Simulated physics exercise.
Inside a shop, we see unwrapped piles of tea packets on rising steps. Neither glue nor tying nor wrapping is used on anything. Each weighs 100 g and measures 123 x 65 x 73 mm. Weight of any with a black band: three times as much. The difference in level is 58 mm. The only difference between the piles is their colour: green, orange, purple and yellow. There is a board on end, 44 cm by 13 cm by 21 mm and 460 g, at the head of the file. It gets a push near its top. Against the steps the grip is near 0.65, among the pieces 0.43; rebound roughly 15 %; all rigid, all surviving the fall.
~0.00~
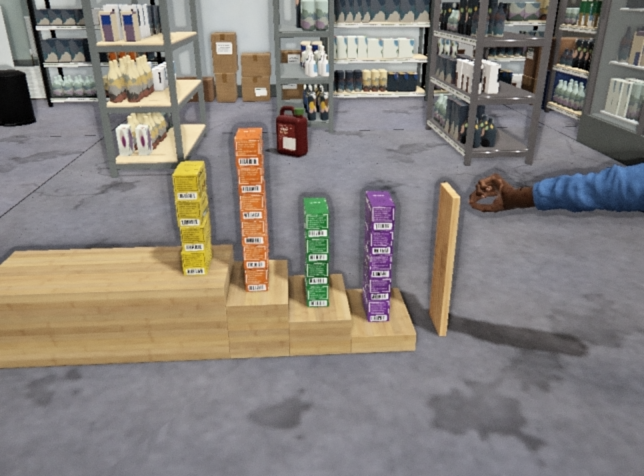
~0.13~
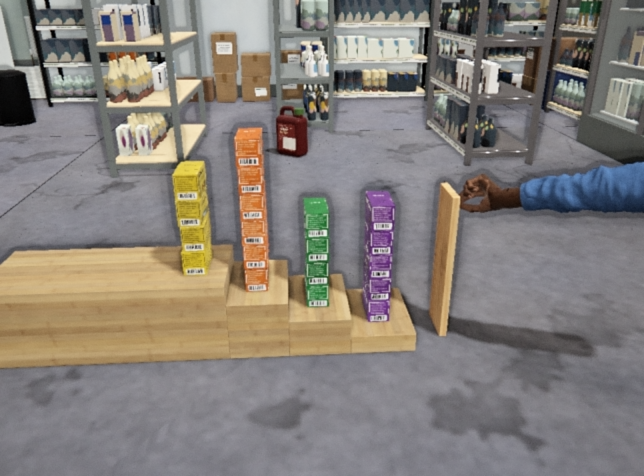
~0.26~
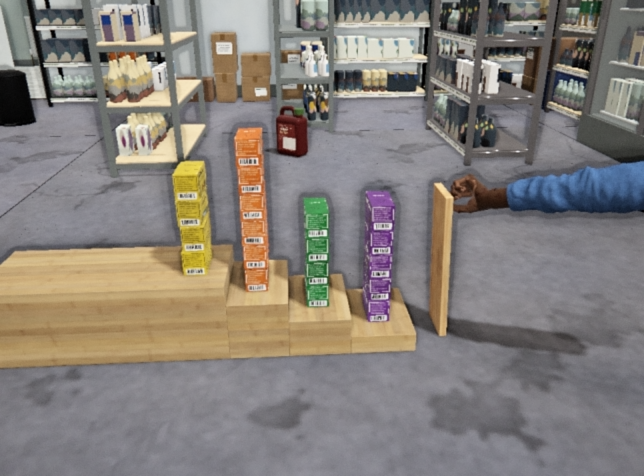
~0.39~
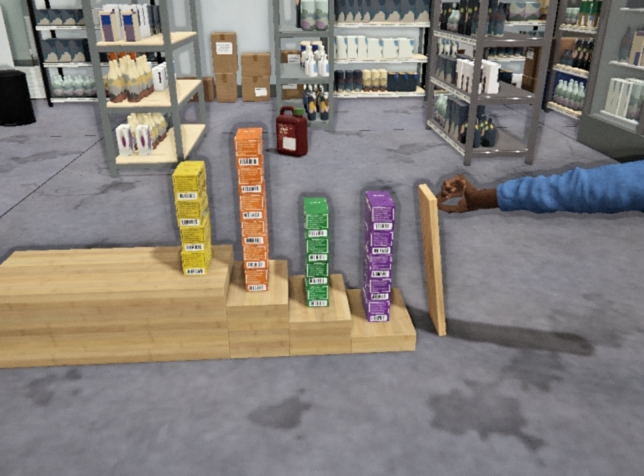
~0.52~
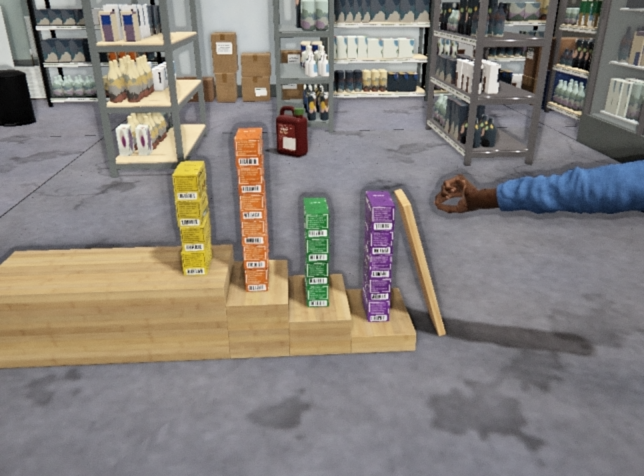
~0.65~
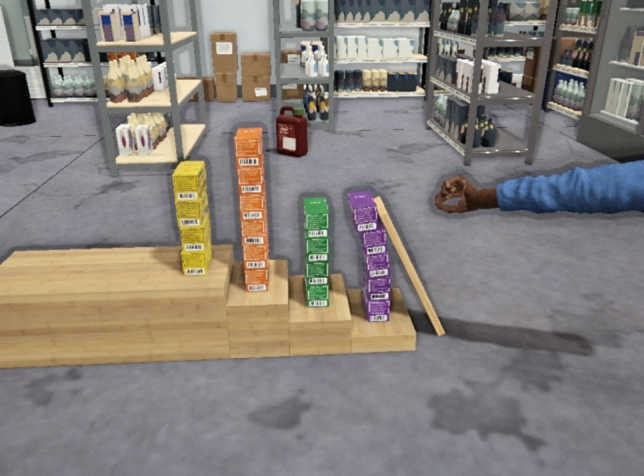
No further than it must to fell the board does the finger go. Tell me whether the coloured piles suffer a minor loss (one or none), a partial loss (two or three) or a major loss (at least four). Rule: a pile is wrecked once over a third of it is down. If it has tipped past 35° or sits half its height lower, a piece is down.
A major loss.
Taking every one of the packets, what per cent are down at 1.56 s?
By then 100 %.
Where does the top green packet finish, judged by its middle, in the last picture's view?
End point in last frame: Roughly (247, 238).
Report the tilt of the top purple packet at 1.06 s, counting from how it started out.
At that moment, roughly 25 degrees.
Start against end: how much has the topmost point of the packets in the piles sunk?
By about 25 cm, start to end.
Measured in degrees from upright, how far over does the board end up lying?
I'd say it's close to 55° from upright.
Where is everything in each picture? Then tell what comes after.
In the first picture (places mark the middle of the side facing us), finger (476, 200) 54 mm short, board 0° from upright; top purple packet (383, 219); top green packet (317, 226); the rest undisturbed.
Finger (464, 200) 19 mm short, board 0° from upright; top green packet (317, 226), in the second picture.
Finger 16 mm in, board 3° from upright; top green packet (317, 226), in the third picture.
Finger (442, 201) 43 mm in, stopped, board 8° from upright; top green packet (317, 226); the rest undisturbed, in the fourth picture.
Finger (442, 201) 43 mm in, stopped, board 18° from upright; top green packet (317, 226); the rest undisturbed, in the fifth picture.
Finger (442, 201) 43 mm in, stopped, board 26° from upright; top purple packet (366, 219) leaning 6°; top green packet (317, 226); 3 disturbed, none down, in the sixth picture.
After 1.06 s, board 50° from upright; 5 of the 19 packets down; top purple packet leaning 24°, 48 mm lower; top green packet leaning 22°.
After 1.56 s, board 53° from upright; 19 of the 19 packets down; top yellow packet leaning 45°, 52 mm lower; top green packet leaning 38°, 55 mm lower.
At rest (2.2 s), board 53° from upright; 19 of the 19 packets down; top orange packet on its side; top yellow packet on its side. Wrecked, green, orange, purple and yellow. As the last picture would show them, middles, top orange packet near (58, 240), top yellow packet near (62, 261).
